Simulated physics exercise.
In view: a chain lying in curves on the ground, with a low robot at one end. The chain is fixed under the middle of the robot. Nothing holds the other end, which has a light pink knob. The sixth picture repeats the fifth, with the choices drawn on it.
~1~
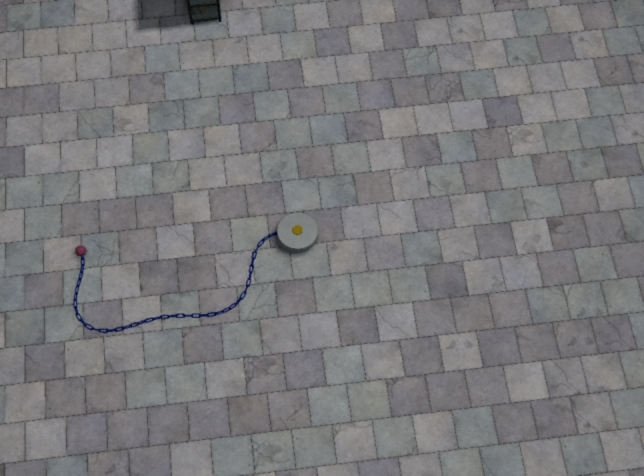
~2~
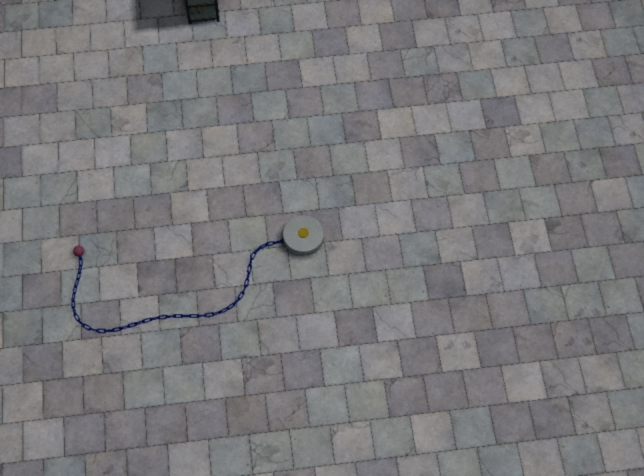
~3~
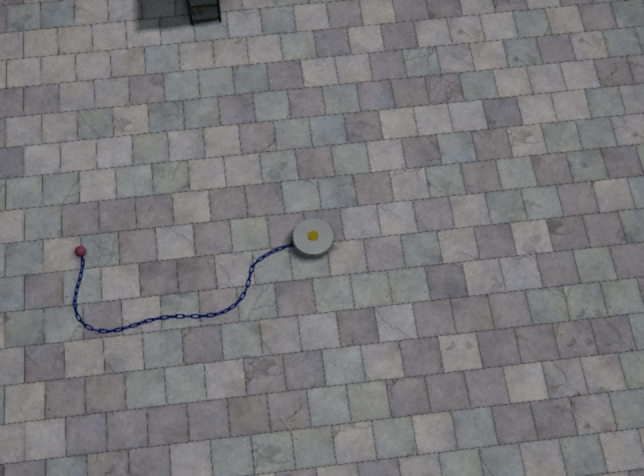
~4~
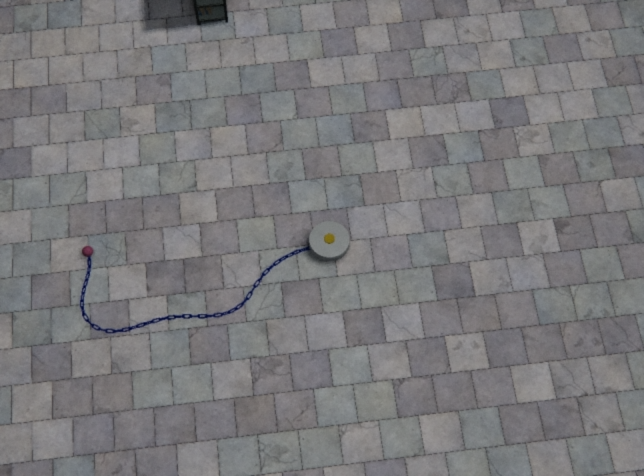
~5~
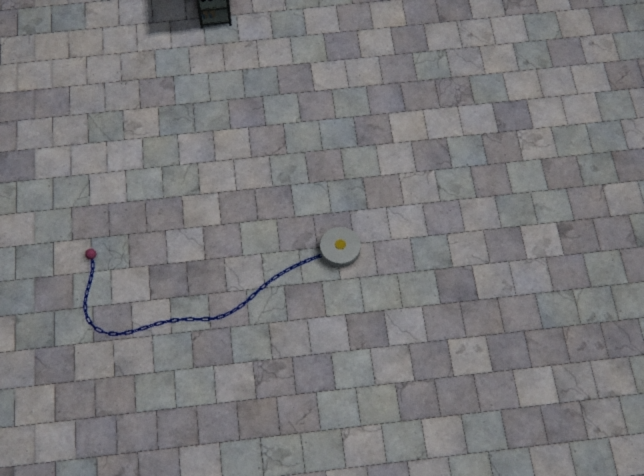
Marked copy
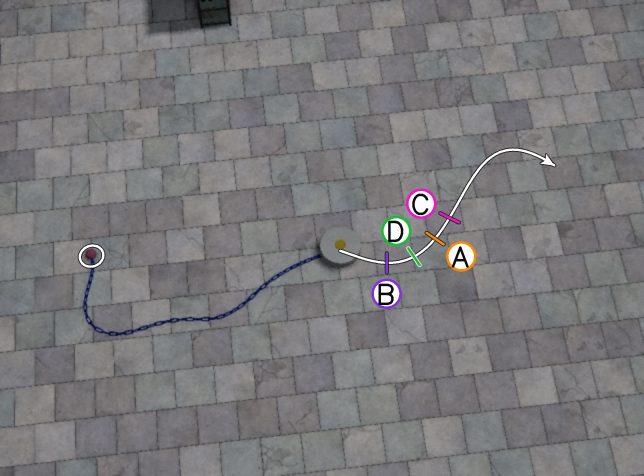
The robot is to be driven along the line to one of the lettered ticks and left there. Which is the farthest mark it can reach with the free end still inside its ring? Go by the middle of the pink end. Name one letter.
All is well up to D.
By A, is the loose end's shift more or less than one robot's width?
Less.
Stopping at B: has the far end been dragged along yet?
By then, no.
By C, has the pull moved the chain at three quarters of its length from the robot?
By then, yes.
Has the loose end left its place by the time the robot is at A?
Yes.
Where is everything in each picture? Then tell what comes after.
The first frame shows free end (81, 251); robot (298, 233).
The second frame shows robot (304, 236); free end (79, 251).
The third frame shows robot (313, 239); free end (80, 251).
The fourth frame shows robot (329, 242); free end (88, 251).
The fifth frame shows robot (340, 248); free end (91, 254).
On the marked copy, A at (435, 239); B at (387, 263); C at (449, 218); D at (414, 257); the ring at (92, 256); the route from (340, 251) via (455, 209) to (554, 165).
With D. Early on, robot (366, 256), middle of the chain (196, 312), free end (91, 254).
Further on, robot (392, 260), middle of the chain (219, 301), free end (91, 254).
At the end, robot (414, 254), middle of the chain (241, 293), free end (91, 258); the free end is still in its ring.
As for the rest, A drags the free end to (99, 271); B is safe but short; C drags the free end to (117, 278).
